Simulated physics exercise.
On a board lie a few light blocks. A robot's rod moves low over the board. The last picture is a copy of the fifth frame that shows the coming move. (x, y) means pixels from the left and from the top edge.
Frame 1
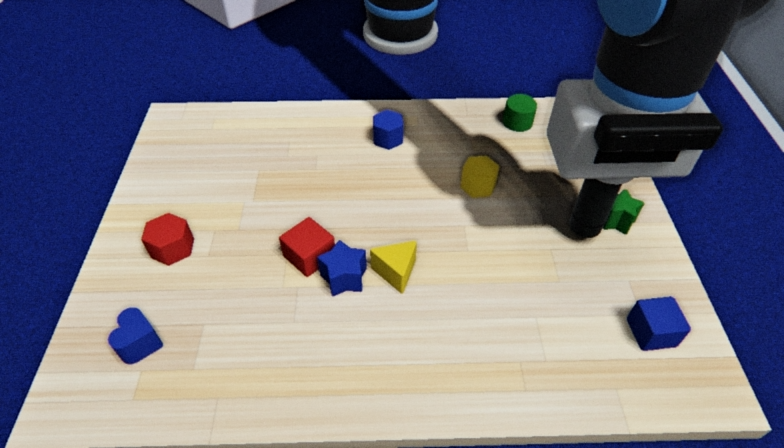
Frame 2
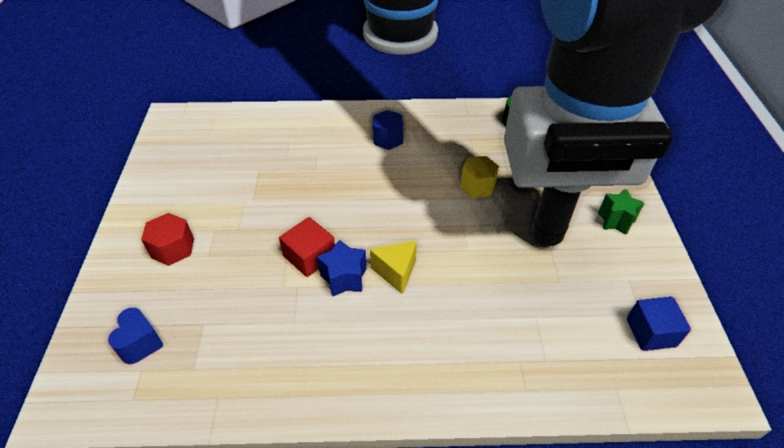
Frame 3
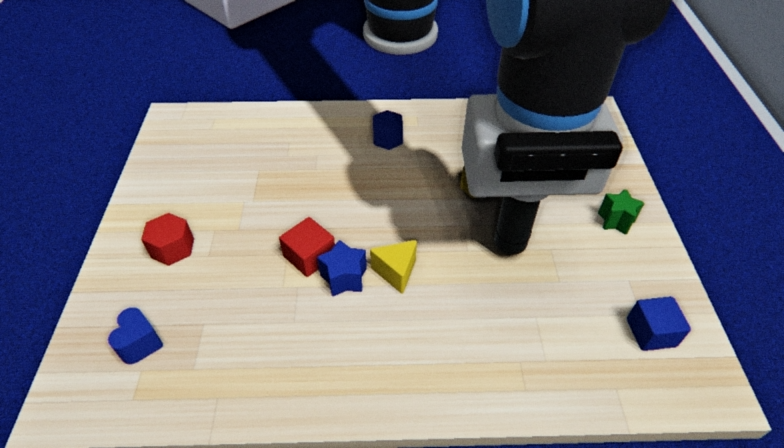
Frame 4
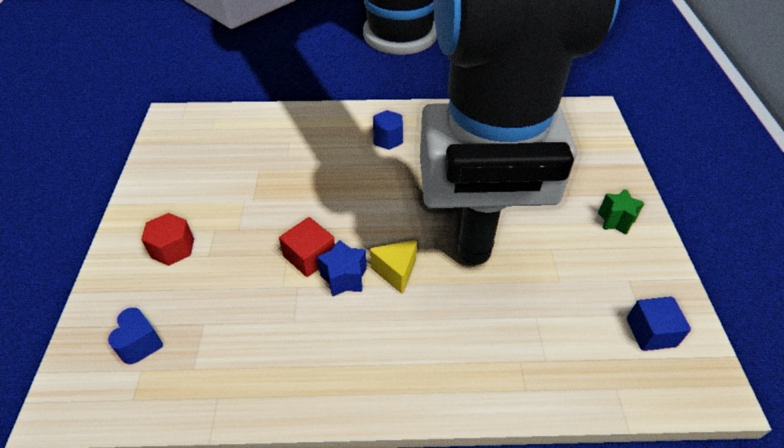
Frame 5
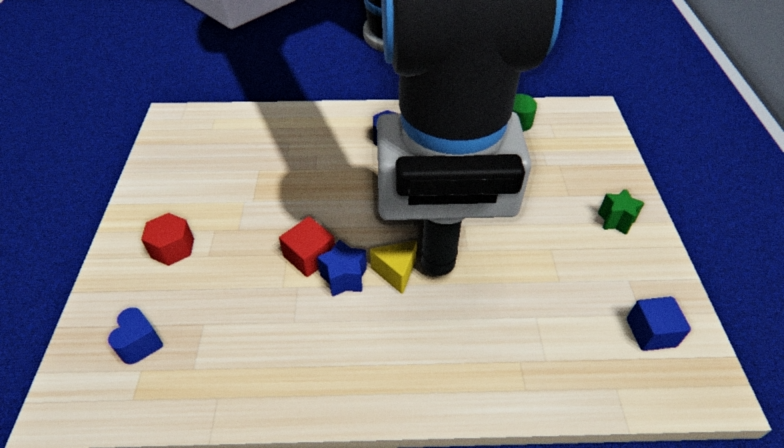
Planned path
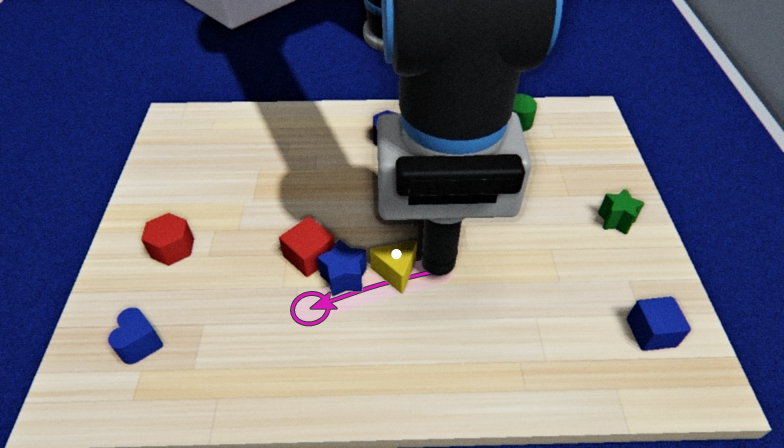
The video shows a robot arm moving its dark rod leftward and slightly toward the viewer across a wooden board, nearing a yellow triangular block beside a blue star and a red block, while all the scattered blocks stay still.
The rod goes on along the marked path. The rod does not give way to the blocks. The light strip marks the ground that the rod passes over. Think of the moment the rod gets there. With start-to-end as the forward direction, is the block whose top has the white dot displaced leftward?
No, it doesn't check out.
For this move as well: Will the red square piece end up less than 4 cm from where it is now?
It seems so.
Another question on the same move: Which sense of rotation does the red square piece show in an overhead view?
From the top: Clockwise.
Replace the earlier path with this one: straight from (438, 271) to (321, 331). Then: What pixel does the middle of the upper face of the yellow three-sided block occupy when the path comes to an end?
In the picture, it is at (375, 253).
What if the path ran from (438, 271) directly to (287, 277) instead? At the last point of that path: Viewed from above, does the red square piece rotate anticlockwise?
I expect not.
The drawn path runs from (438, 271) by way of (375, 286) to (310, 308); the dot is on the yellow three-sided block.
What follows on the original path. One third of the way, rod at (395, 273); red square piece at (293, 232); blue star-shaped block at (317, 260), turned 10° anticlockwise; yellow three-sided block at (362, 259).
Two thirds of the way, rod at (351, 286); red square piece at (281, 229), turned 25° clockwise; blue star-shaped block at (274, 268), turned 20° anticlockwise; yellow three-sided block at (317, 269).
At the end, rod at (309, 301); red square piece at (281, 229), turned 25° clockwise; blue star-shaped block at (259, 268), turned 25° anticlockwise; yellow three-sided block at (296, 264), turned 35° clockwise.
